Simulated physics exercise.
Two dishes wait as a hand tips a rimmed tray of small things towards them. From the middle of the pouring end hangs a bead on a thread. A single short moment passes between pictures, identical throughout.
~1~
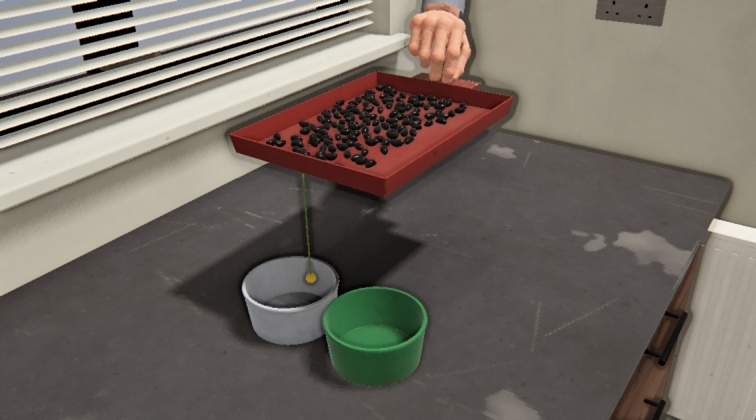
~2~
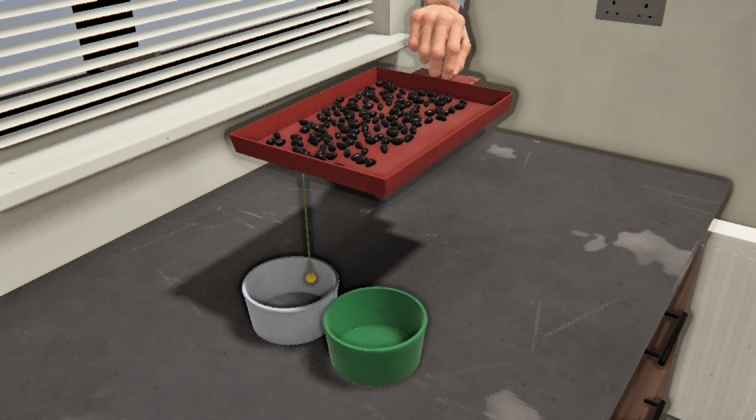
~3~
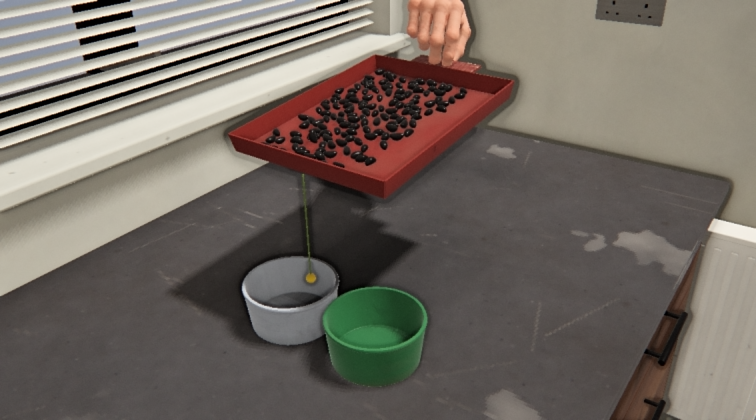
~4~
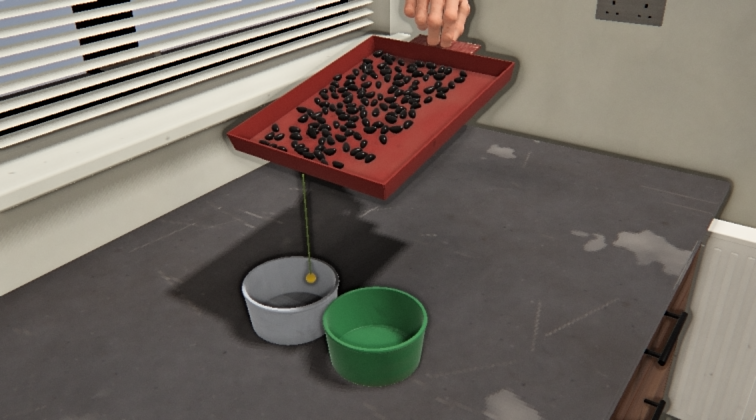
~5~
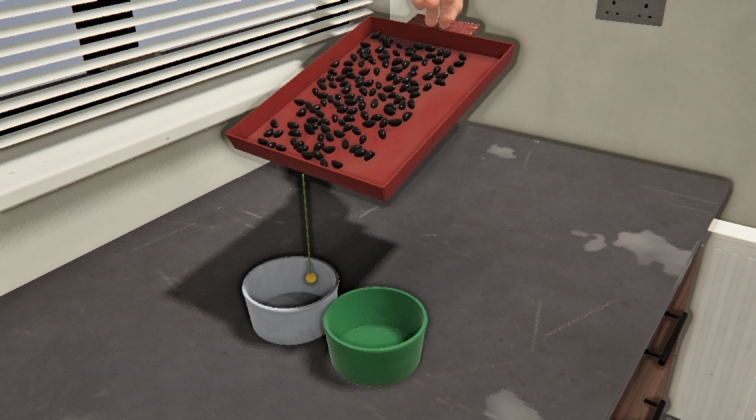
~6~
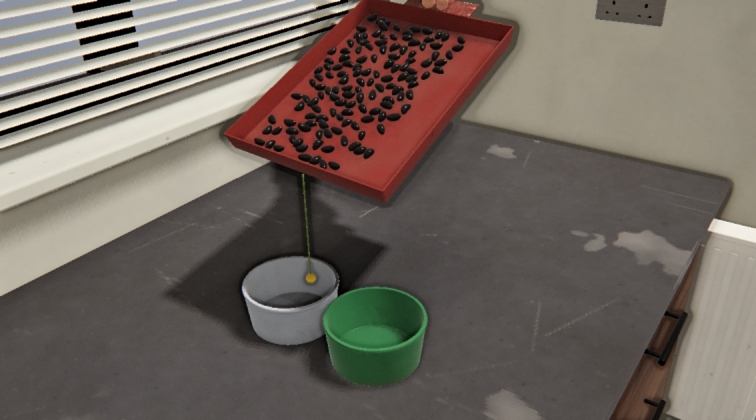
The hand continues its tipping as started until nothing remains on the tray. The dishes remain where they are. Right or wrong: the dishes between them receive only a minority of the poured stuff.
Right, they get under half.
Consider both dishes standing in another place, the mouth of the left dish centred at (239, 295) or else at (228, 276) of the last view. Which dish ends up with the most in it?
Result, first place: The righthand one; second place: The righthand one.
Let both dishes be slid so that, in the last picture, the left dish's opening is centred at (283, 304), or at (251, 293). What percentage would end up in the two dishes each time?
70 and 70 %.
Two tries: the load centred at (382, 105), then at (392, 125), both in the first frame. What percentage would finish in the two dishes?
Share in order: Roughly 30 %, 30 %.
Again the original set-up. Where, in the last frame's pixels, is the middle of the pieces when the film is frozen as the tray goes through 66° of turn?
Roughly at (316, 149).
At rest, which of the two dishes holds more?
In the end, the right-side dish gets more.
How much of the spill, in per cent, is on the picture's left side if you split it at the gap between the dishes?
Near 90 in a hundred.
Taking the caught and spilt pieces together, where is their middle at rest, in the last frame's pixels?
About (298, 383).
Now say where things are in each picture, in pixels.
The first picture shows corners of the pouring end (234, 134) and (384, 176), level; middle of the load (367, 121), black beans; left dish (260, 320); right dish (345, 360); bead on its thread (311, 278).
The second picture shows corners of the pouring end (234, 134) and (384, 177), level; middle of the load (367, 119).
The third picture shows corners of the pouring end (233, 133) and (384, 179), tipped barely, lowest at the right corner; middle of the load (366, 112).
The fourth picture shows corners of the pouring end (232, 133) and (383, 181), tipped a little, lowest at the right corner; middle of the load (365, 101).
The fifth picture shows corners of the pouring end (230, 132) and (382, 184), tipped clearly, lowest at the right corner; middle of the load (364, 91).
The sixth picture shows corners of the pouring end (229, 132) and (382, 187), tipped clearly, lowest at the right corner; middle of the load (361, 81); left dish (260, 320); right dish (345, 360).
Just after the last frame, tray tipped steeply; almost all on the tray; just a few in the air.
A moment on, tray tipped past a quarter turn; roughly half on the tray; about a tenth in the right dish; just a few in the left dish; roughly a third outside both; about a tenth in the air.
Further on, tray tipped past a quarter turn; roughly a quarter in the right dish; about a tenth in the left dish; the larger part outside both.
When it is over, tray tipped past a quarter turn; roughly a quarter in the right dish; about a tenth in the left dish; the larger part outside both.
